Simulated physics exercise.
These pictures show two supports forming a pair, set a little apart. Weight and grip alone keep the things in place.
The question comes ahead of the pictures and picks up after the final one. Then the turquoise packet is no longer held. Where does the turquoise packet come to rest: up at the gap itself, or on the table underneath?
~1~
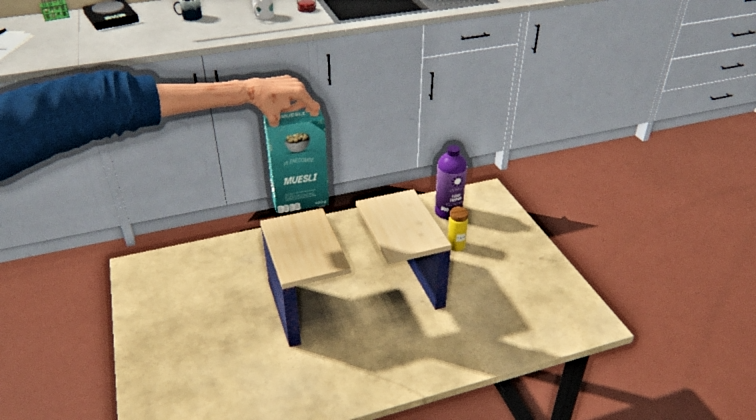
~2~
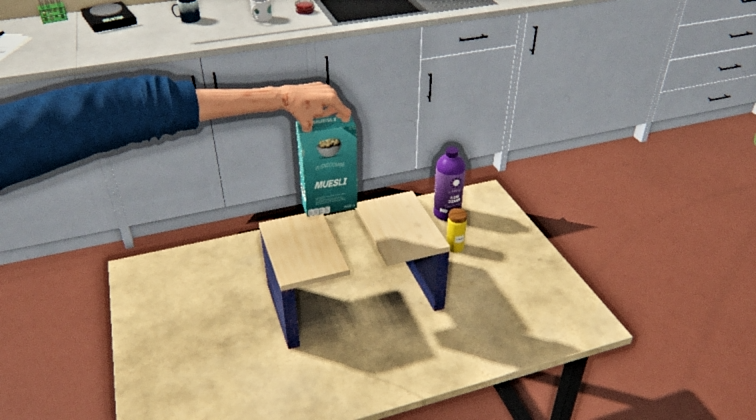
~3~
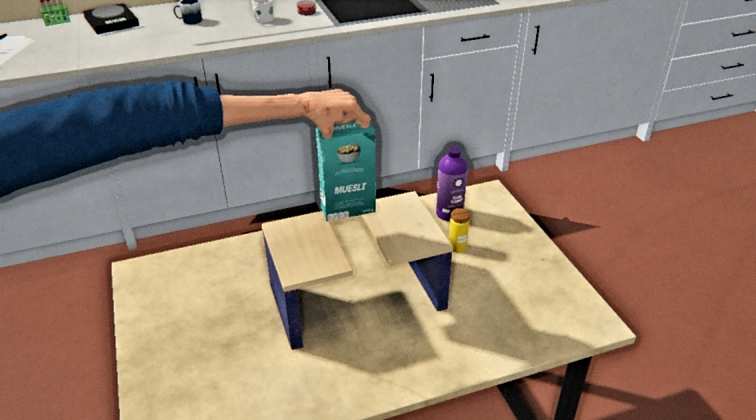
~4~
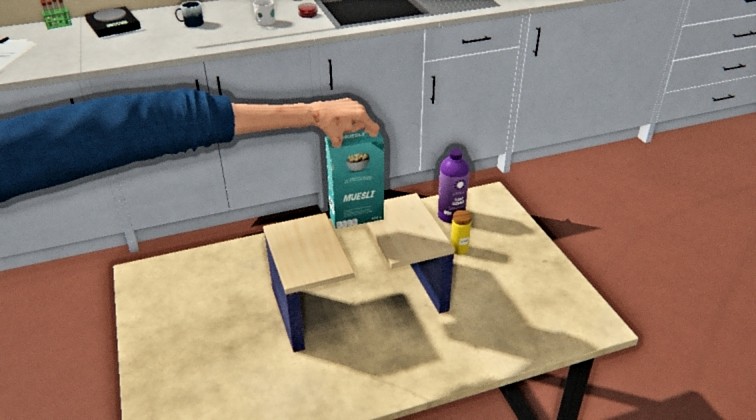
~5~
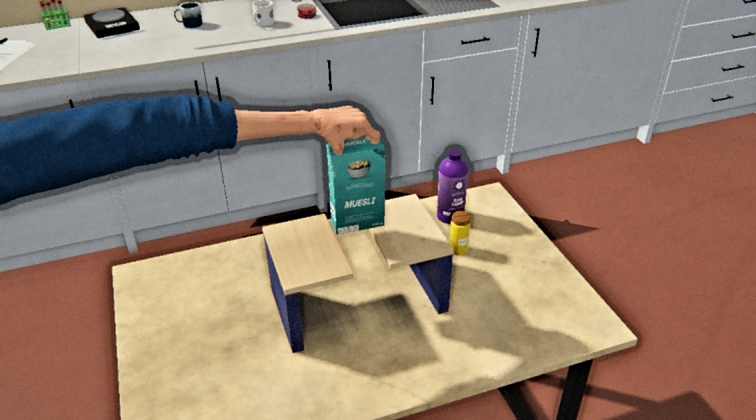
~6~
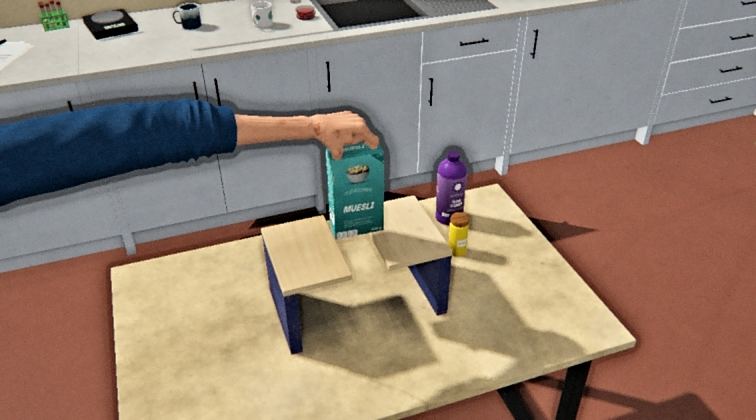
The turquoise packet comes to rest up at the gap.
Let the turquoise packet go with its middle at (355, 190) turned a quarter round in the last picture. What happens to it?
Through.
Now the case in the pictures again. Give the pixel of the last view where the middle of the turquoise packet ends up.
It winds up at roughly (356, 202).
Then, 0.20 s past the last view, turquoise packet displaced a little near (356, 201).
Then, 0.60 s past the last view, turquoise packet resting near (355, 200).
Finally, all 3 still in place. Final places as the last picture's camera would see them, turquoise packet near (356, 202). The packet stays on top.
